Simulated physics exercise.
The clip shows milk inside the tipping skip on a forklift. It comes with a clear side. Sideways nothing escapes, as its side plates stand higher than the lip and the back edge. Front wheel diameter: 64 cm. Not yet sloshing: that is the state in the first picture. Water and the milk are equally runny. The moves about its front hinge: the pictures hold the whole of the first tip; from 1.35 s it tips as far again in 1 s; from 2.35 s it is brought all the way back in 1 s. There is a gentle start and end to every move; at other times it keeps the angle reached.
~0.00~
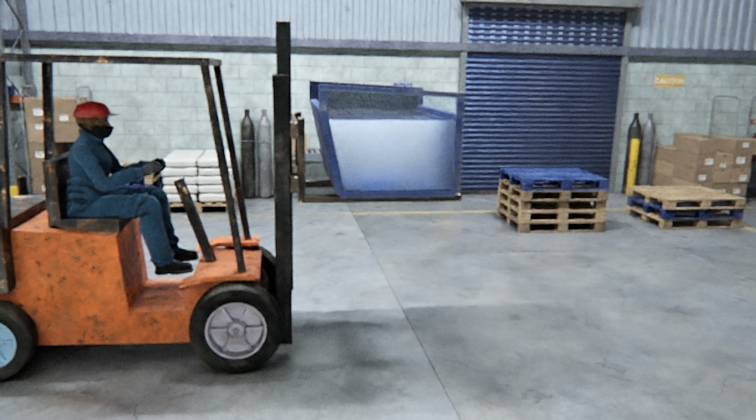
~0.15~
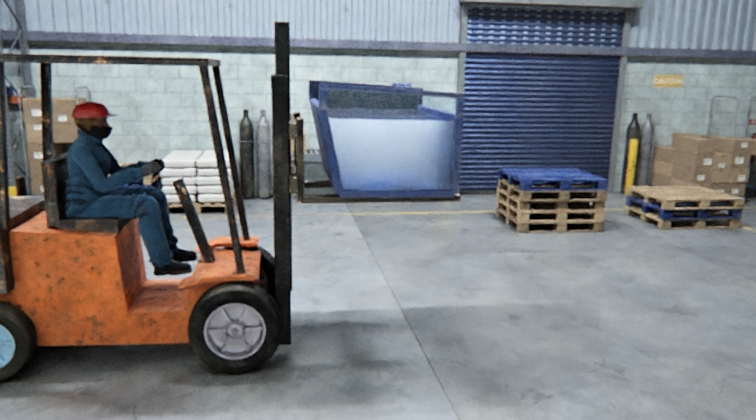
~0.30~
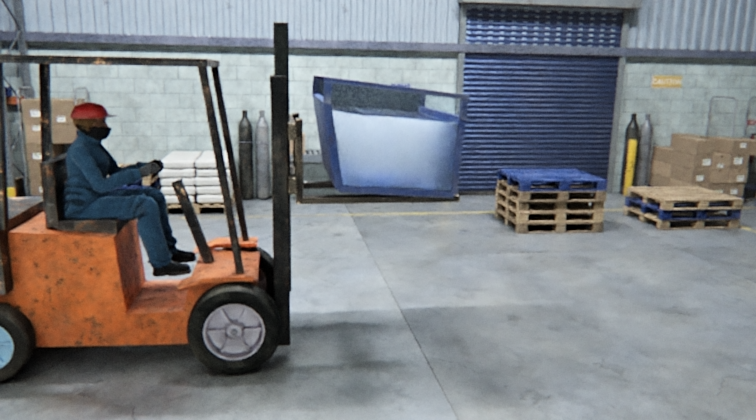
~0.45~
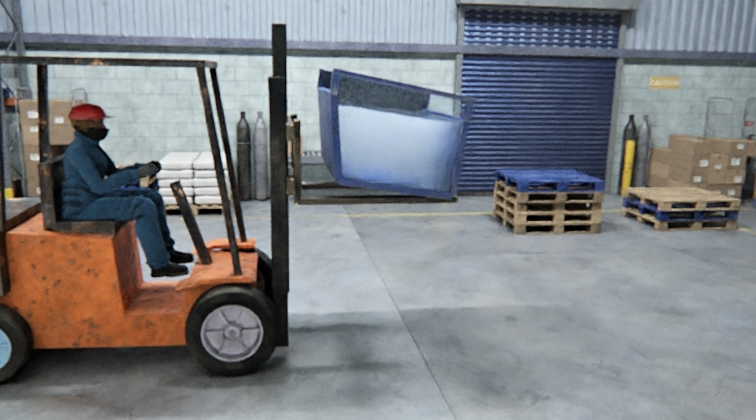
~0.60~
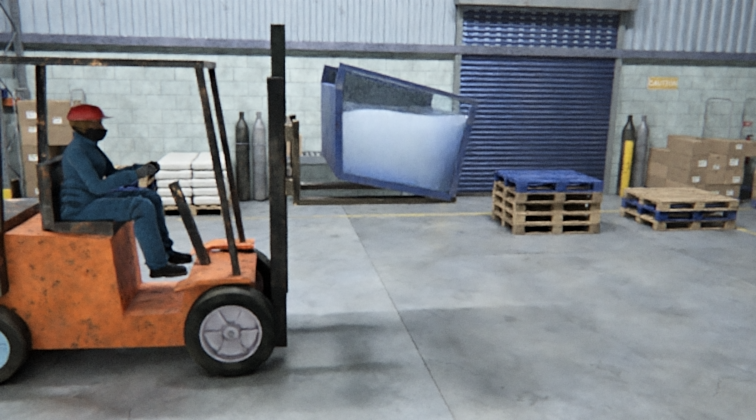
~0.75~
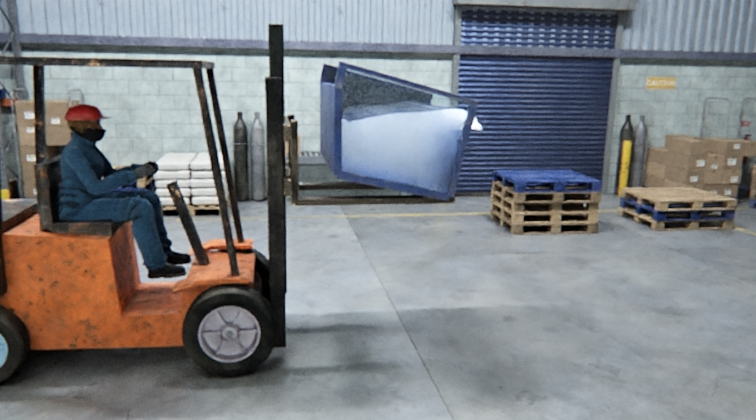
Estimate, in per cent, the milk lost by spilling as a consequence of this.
Around 26 in every hundred parts is lost.
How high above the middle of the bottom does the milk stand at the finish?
About 34 cm.
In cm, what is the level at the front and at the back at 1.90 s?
At the front 52 cm, at the back 34 cm.
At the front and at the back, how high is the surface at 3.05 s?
At that moment it stands around 40 cm in front and around 32 cm behind.
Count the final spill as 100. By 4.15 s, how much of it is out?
I'd say somewhere near 100 per cent.
After 1.90 s the skip is at 20° forwards, the surface stands 34 cm at the back and 53 cm at the front; 8 per cent has gone, over the front.
After 3.05 s the skip is at 4° forwards, the surface stands 32 cm at the back and 40 cm at the front; 26 per cent has gone, over the front.
After 4.15 s the surface stands 29 cm at the back and 41 cm at the front; 26 per cent has gone, over the front.
After 6.24 s 26 per cent has gone, over the front, 115 of 451 litres.
